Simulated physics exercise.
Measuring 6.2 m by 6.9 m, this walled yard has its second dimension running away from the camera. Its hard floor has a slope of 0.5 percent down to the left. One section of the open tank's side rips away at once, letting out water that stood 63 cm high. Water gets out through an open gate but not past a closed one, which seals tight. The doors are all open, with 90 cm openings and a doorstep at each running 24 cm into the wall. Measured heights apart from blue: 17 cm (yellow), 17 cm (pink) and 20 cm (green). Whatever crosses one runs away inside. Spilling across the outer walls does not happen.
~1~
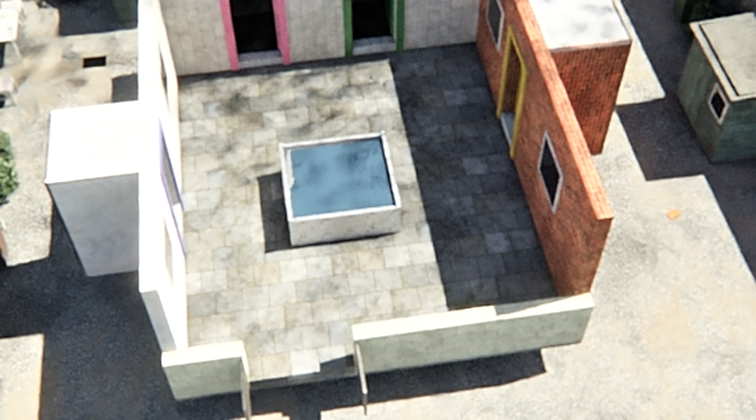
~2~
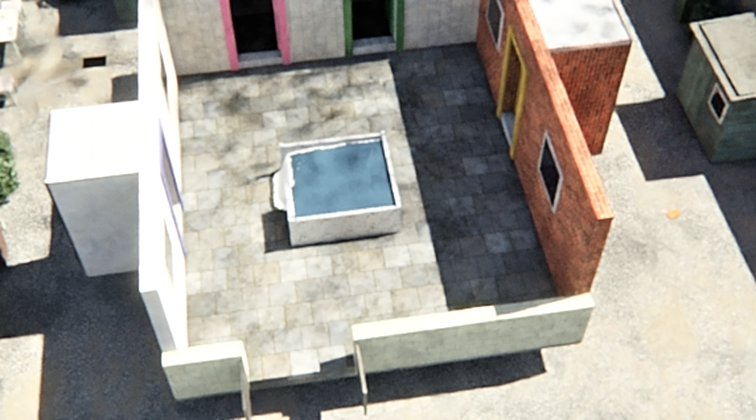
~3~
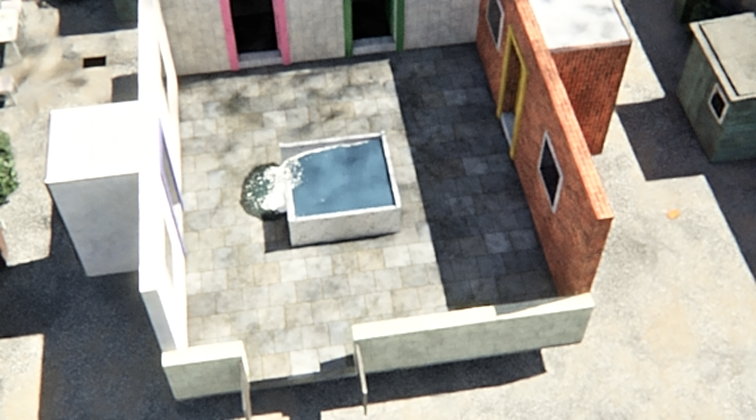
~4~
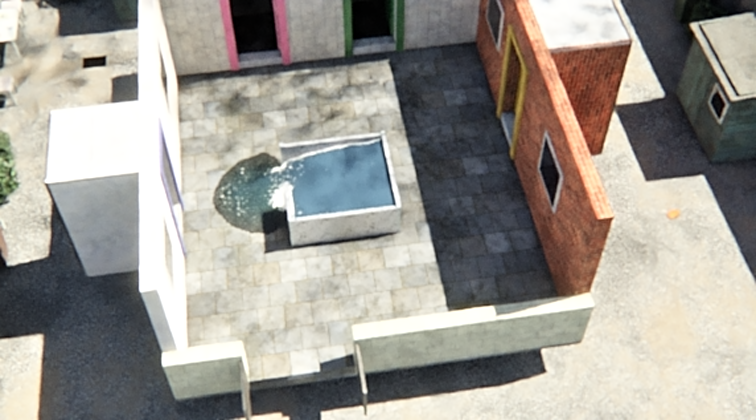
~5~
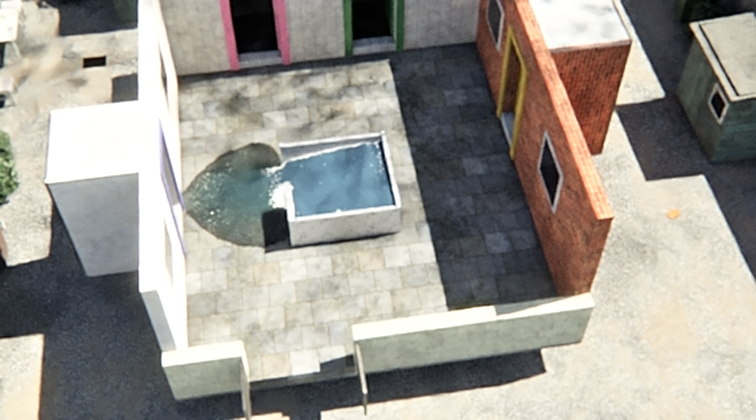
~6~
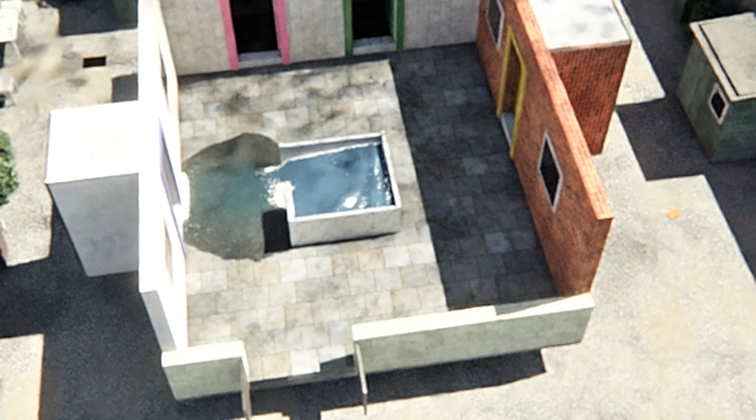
Water bursting from the left side of an open tank in a walled yard, spreading leftward across the paved floor.
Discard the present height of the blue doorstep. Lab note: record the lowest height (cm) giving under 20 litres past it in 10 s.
Lowest height: 22 cm.
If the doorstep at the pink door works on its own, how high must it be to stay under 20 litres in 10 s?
Pink door, minimum about 6.5 cm.
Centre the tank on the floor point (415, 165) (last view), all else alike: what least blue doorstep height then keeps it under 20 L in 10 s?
In this case, 12.0 cm or so.
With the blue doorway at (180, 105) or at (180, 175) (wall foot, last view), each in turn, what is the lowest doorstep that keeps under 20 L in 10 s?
About 10.5 cm for the first and 23 cm for the second.
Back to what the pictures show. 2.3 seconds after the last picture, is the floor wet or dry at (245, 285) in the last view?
At that moment it's submerged.
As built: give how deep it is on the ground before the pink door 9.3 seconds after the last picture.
Lab note: Depth approx. 5.5 cm.
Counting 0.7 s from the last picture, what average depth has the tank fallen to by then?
About 43 cm.
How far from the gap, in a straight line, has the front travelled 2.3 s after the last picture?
4.0 m.
Then, 0.7 s after the last picture water covers 15 % of the floor, deepest (32 cm) near (281, 188); 26 cm at the blue door, 4 litres in over its 20 cm doorstep.
Then, 2.3 s after the last picture water covers 30 % of the floor, deepest (26 cm) near (177, 83); 19 cm at the blue door, 28 litres in over its 20 cm doorstep.
Then, 9.3 s after the last picture water covers 95 % of the floor, deepest (8 cm) near (178, 96); 6 cm at the blue door, 29 litres in over its 20 cm doorstep.
At the blue door as built, the water peaked near 28 cm, 0.9 s after the last picture.
With a doorstep of 18.5 cm, 43 litres would have come in within the 10 s; with 25 cm, 8 litres. So under 20 litres takes about 22 cm.
